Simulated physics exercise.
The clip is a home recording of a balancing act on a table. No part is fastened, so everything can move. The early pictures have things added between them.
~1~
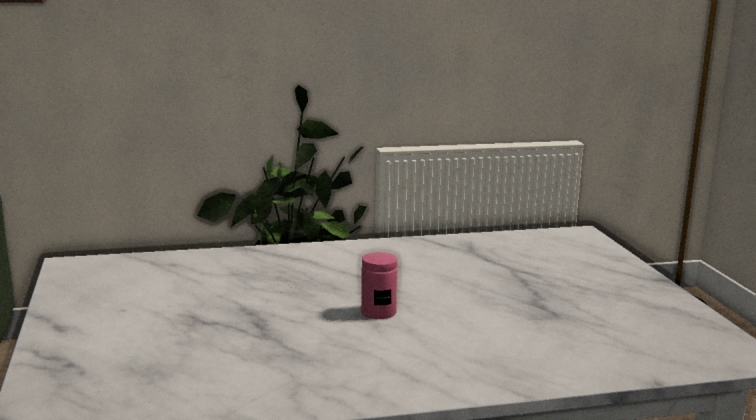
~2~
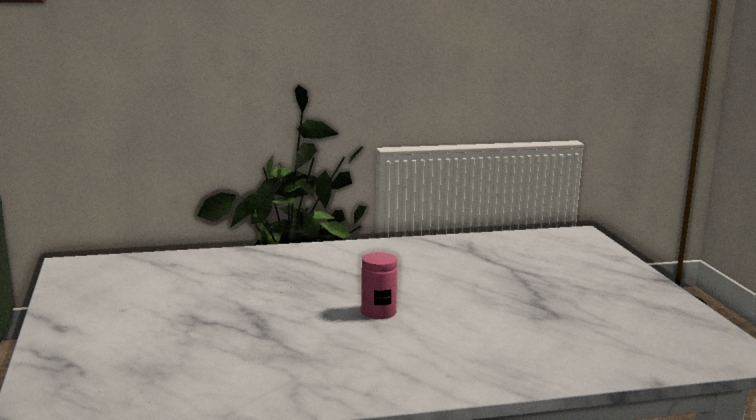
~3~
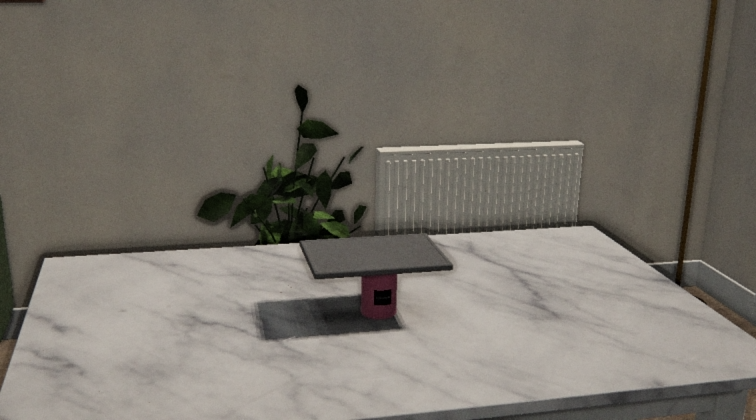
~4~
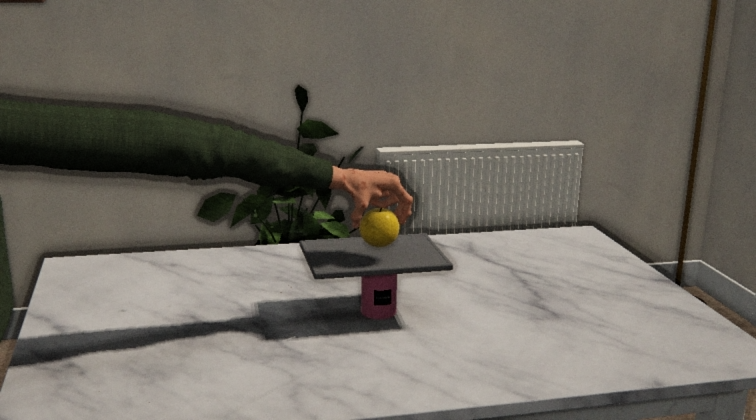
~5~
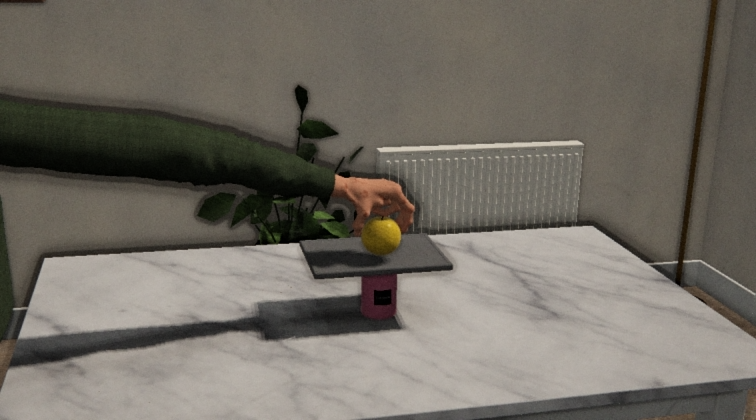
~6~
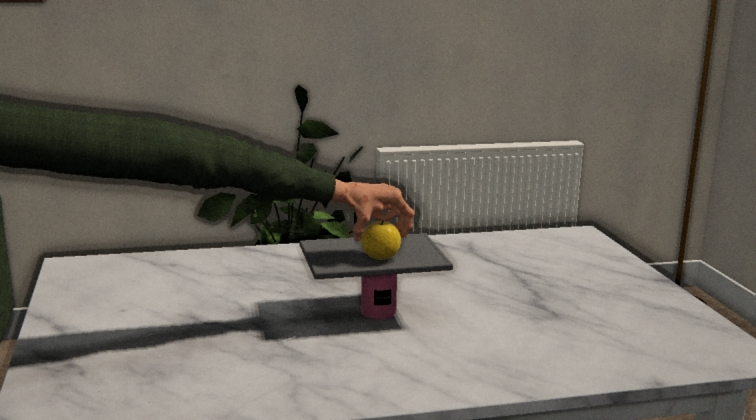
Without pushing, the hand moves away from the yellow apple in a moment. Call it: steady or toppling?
Steady.
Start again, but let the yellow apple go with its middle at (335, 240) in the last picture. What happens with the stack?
What happens next is that it goes down.
Then, 0.30 s later than the last frame, all is still.
Then, 0.70 s later than the last frame, yellow apple resting near (381, 241).
When it is over, all 3 as before. End places, in pixels of the last picture, yellow apple near (381, 241). The stack holds.
